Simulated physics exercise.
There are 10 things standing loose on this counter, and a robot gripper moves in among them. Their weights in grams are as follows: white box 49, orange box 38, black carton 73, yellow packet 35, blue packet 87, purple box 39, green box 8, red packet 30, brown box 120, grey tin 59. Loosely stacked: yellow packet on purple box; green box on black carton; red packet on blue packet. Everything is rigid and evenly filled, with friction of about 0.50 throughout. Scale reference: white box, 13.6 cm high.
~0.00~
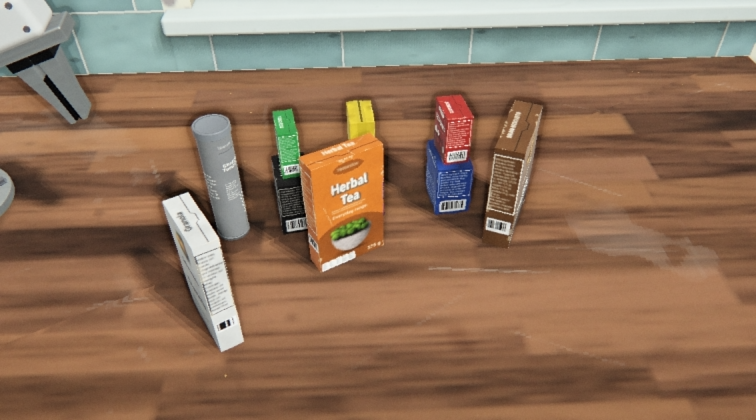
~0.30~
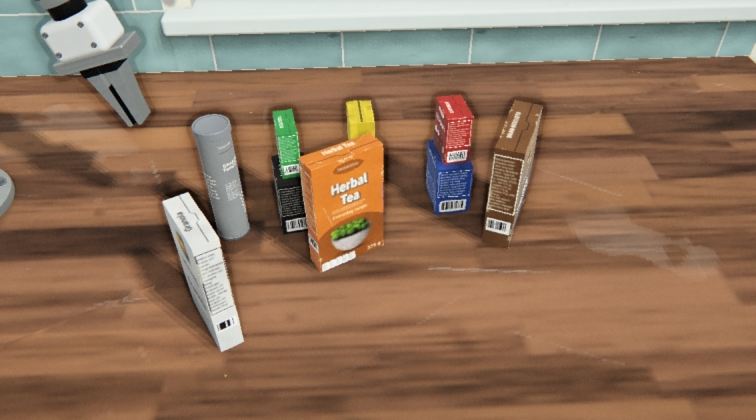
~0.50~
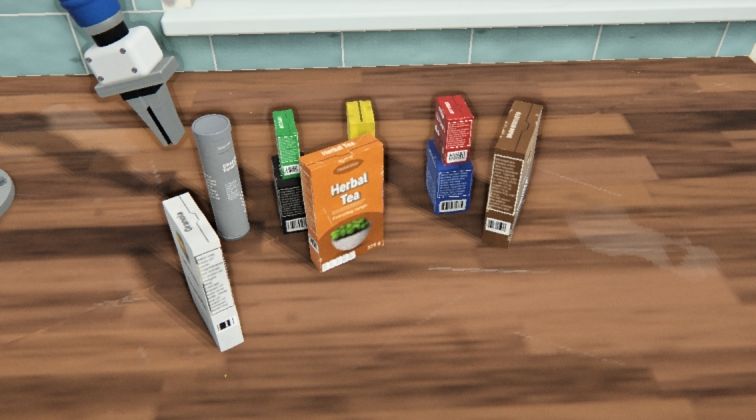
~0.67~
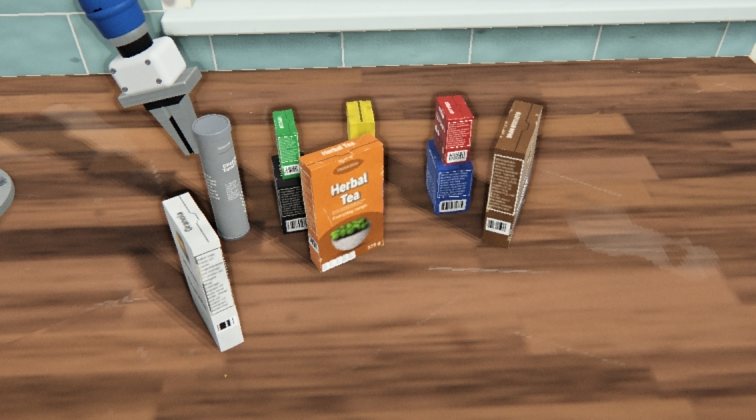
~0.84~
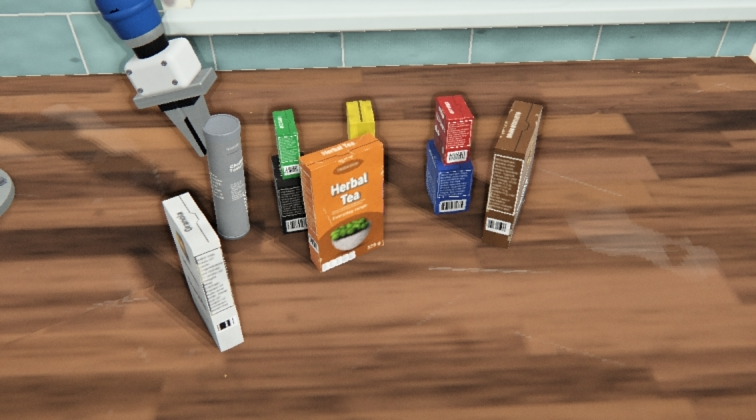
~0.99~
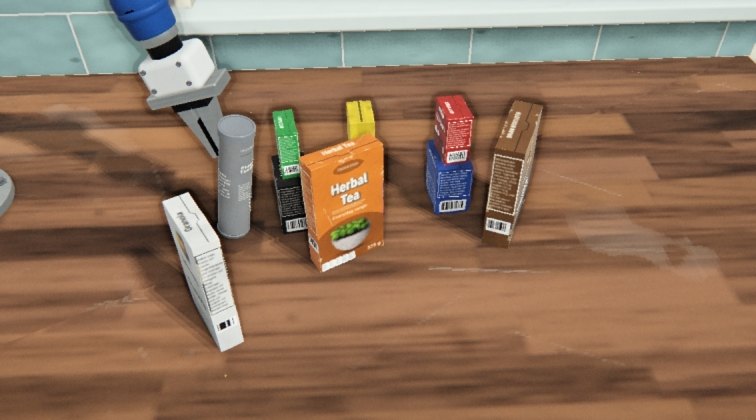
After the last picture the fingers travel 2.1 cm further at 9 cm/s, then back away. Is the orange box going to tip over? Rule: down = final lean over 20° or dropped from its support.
Yes, the orange box tips over.
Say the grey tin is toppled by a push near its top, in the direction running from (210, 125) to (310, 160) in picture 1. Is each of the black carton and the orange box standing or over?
Black carton standing, orange box over.
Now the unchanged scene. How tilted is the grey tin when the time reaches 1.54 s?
Close to 50 degrees off vertical.
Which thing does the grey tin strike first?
The green box.
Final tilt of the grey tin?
Roughly 90 degrees.
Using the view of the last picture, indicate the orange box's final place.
Close to (397, 295).
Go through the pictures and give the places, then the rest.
The first frame shows fingers at (65, 83); grey tin (223, 181) upright; orange box (345, 205).
The second frame shows fingers at (128, 91); grey tin (223, 181) upright; white box (205, 275), black carton (294, 193).
The third frame shows fingers at (165, 112); grey tin (223, 181) upright; yellow packet (361, 138), blue packet (448, 176).
The fourth frame shows fingers at (187, 122); grey tin (223, 181) upright; green box (287, 144).
The fifth frame shows fingers at (201, 123); grey tin (228, 180) leaning 4°; red packet (452, 130), brown box (512, 176).
The sixth frame shows fingers at (214, 124); grey tin (235, 180) leaning 11°; orange box (345, 205).
After 1.24 s, green box and grey tin touch at 1.19 s; leaning grey tin 24°, green box 6°.
After 1.54 s, black carton and grey tin touch at 1.29 s; orange box and grey tin touch at 1.42 s; leaning grey tin 48°, orange box 14°.
After 1.99 s, leaning orange box 90°, grey tin 90°.
At rest, past 20° or fallen, grey tin and orange box. Standing, white box, black carton, purple box, blue packet, brown box, green box, red packet and yellow packet.
